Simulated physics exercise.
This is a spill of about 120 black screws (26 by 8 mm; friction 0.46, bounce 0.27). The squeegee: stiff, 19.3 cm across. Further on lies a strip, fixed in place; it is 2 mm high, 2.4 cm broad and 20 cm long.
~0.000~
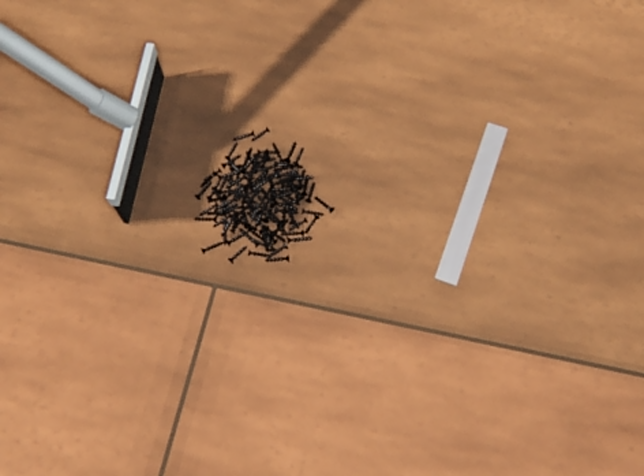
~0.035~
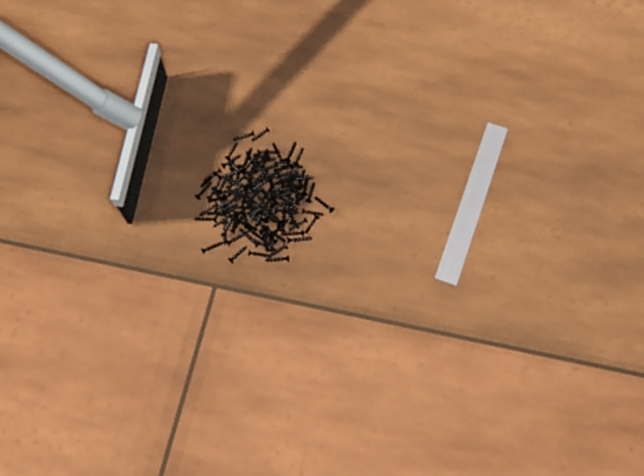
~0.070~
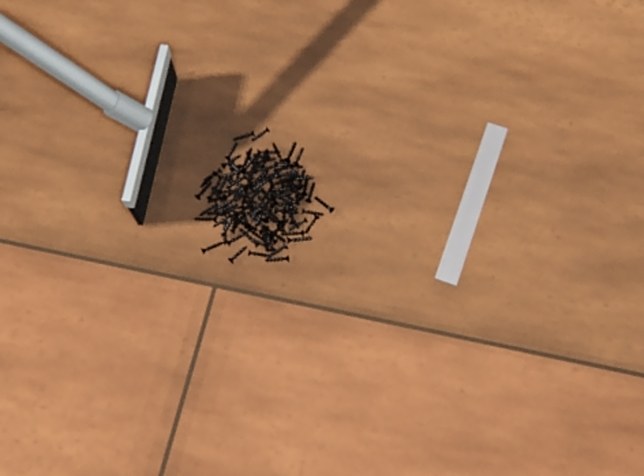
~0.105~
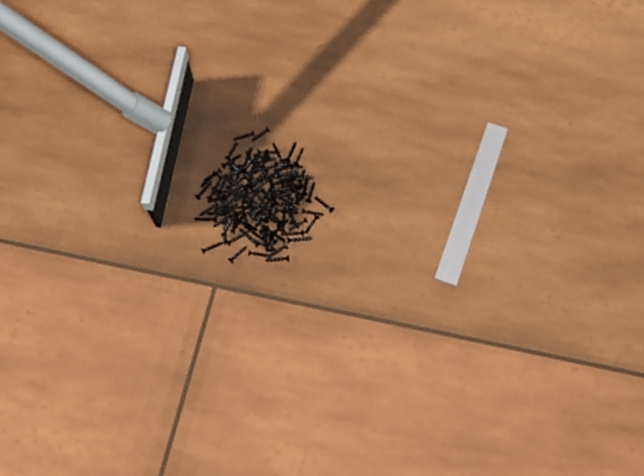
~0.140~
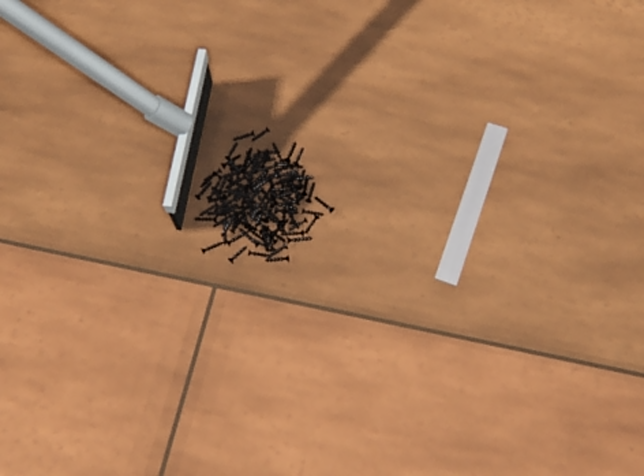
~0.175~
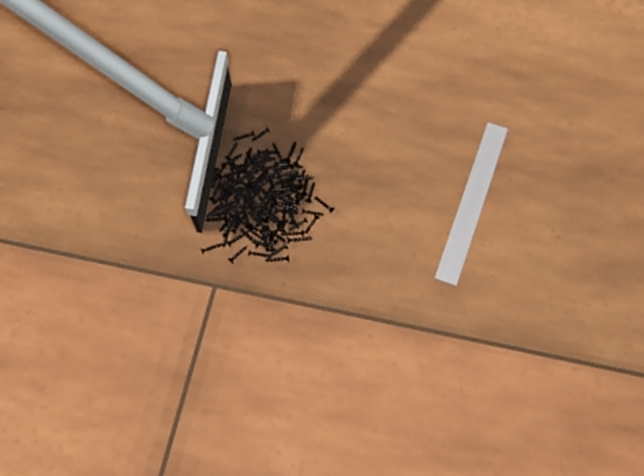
A squeegee sliding right across a wooden floor and meeting the left edge of a pile of black screws, a pale strip lying beyond.
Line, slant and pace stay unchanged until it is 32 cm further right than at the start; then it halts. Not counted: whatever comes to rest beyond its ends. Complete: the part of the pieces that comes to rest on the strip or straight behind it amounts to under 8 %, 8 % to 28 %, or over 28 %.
It amounts to 8 % to 28 %.
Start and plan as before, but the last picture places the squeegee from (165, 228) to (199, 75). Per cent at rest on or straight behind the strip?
Somewhere above 10, then.
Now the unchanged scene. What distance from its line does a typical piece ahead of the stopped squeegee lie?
3 cm.
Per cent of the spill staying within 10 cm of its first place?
10% or so.
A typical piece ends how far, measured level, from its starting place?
About 22 cm.
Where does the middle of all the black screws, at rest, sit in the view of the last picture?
Centre at rest: Approx. (442, 219).
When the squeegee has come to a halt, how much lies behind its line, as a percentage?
15 per cent.
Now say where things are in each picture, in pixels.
Squeegee from (114, 200) to (152, 52); moved 0.0 cm; pieces shifted so far, 0; middle of the spill at (261, 185); strip at (473, 200), in the first frame.
Squeegee from (118, 201) to (155, 53); moved 0.4 cm; pieces shifted so far, 0; middle of the spill at (261, 185), in the second frame.
Squeegee from (130, 202) to (166, 54); moved 1.6 cm; pieces shifted so far, 0; middle of the spill at (261, 185), in the third frame.
Squeegee from (148, 205) to (183, 56); moved 3.6 cm; pieces shifted so far, 0; middle of the spill at (261, 185), in the fourth frame.
Squeegee from (170, 207) to (203, 58); moved 5.9 cm; pieces shifted so far, 0; middle of the spill at (261, 185), in the fifth frame.
Squeegee from (192, 210) to (223, 61); moved 8.2 cm; pieces shifted so far, 12; middle of the spill at (261, 185); strip at (473, 200). Its speed is about 0.66 m/s, heading 5 degrees away from the viewer, in the sixth frame.
After 0.39 s, squeegee 22 cm from its start, spill 16 cm wide; elsewhere 100 %.
After 0.60 s, squeegee 32 cm from its start, spill 18 cm wide; on or straight behind the strip 20 %, elsewhere 80 %.
Then, at 0.79 s, squeegee 32 cm from its start, spill 21 cm wide; on or straight behind the strip 25 %, elsewhere 75 %.
At rest (1.4 s), on or straight behind the strip 25 %, elsewhere 75 %.
